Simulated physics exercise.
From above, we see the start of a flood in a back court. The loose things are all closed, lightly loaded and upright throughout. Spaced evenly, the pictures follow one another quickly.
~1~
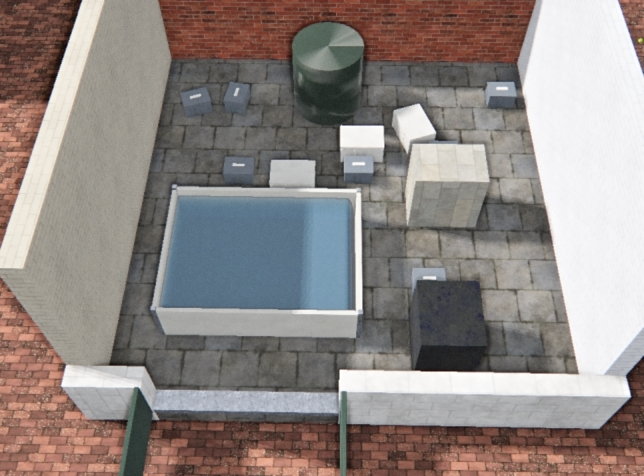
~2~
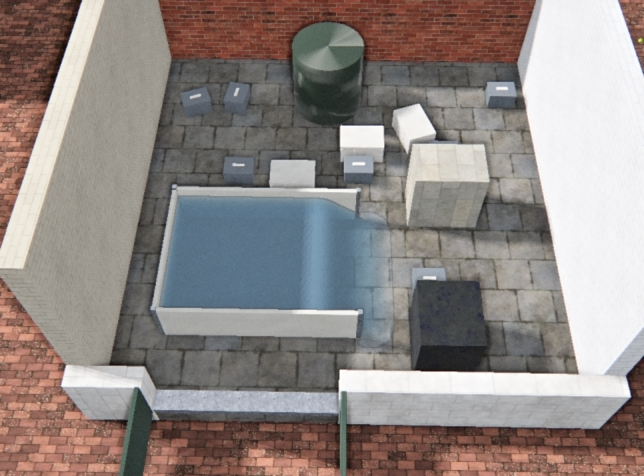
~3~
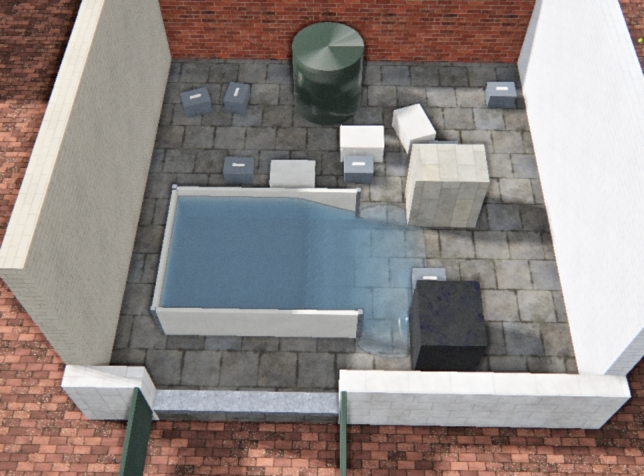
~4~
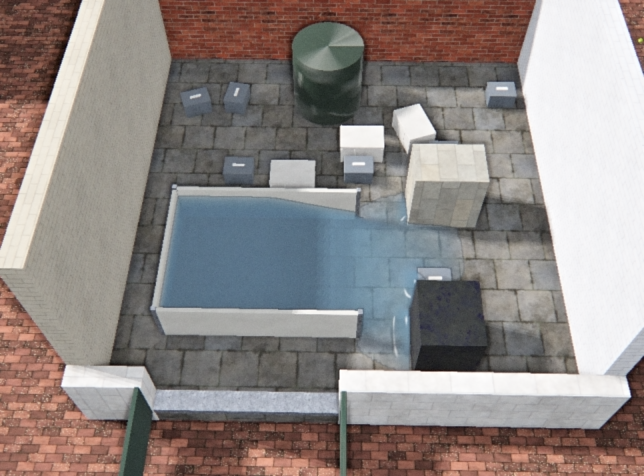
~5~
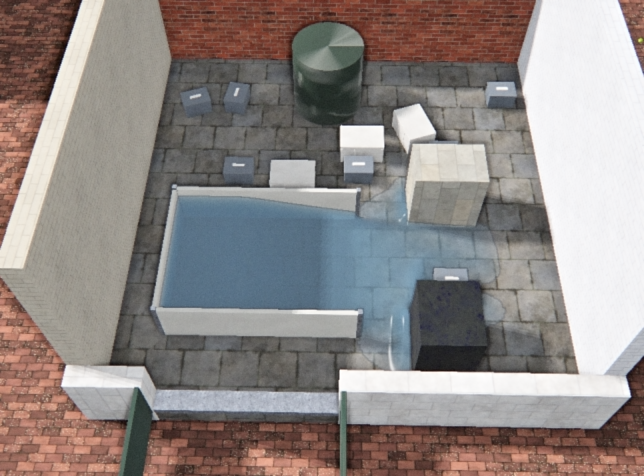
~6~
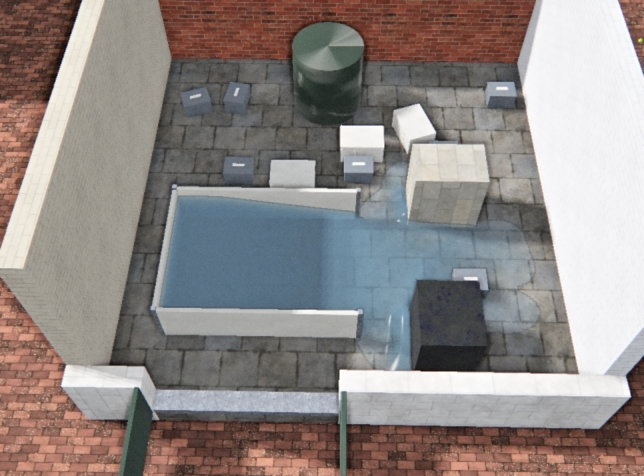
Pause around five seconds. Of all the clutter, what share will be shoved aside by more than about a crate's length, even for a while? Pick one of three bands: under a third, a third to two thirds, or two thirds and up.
Under a third.
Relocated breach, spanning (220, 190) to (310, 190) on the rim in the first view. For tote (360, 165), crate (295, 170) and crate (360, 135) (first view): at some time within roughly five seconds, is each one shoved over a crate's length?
Results in order: Stayed short / cleared that distance / cleared that distance.
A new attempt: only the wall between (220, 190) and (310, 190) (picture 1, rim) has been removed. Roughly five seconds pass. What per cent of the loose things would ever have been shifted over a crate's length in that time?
About 70 per cent.
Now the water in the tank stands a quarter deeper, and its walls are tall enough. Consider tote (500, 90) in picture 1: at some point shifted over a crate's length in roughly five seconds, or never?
Covered that distance.
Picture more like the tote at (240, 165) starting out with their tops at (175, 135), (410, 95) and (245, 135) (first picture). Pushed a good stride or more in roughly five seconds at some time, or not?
Results - 1: Doesn't go far; 2: Doesn't go far; 3: Doesn't go far.
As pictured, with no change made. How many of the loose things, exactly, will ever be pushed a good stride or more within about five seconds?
2 in total.
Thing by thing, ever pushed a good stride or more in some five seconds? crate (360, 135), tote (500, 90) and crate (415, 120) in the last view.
The first one stayed within range, the second traveled far and the third stayed within range.
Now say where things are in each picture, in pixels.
The first picture shows a tote at (430, 278), on the bottom; a tote at (239, 165) rests on the ground; 0 of 10 have shifted.
The second picture shows a tote at (430, 278), on the bottom; a tote at (239, 165), on the bottom; 0 of 10 have shifted.
The third picture shows a tote at (430, 278) rests on the ground; a tote at (239, 165), on the bottom; 0 of 10 have shifted.
The fourth picture shows a tote at (435, 279) rests on the ground, close to its start; a tote at (239, 165) rests on the ground; 1 of 10 have shifted.
The fifth picture shows a tote at (452, 279), on the bottom, close to its start; a tote at (239, 165) rests on the ground; 1 of 10 have shifted.
The sixth picture shows a tote at (471, 279), on the bottom, a stride from its start; a tote at (239, 165) rests on the ground; 1 of 10 have shifted.
A moment on, 1 of 10 are well off their spots; 0 afloat.
Next, 1 of 10 are well off their spots; 1 afloat.
Later, 2 of 10 are well off their spots; 2 afloat.
In the end, 2 of 10 are well off their spots, and 2 have been at some point; 2 afloat.
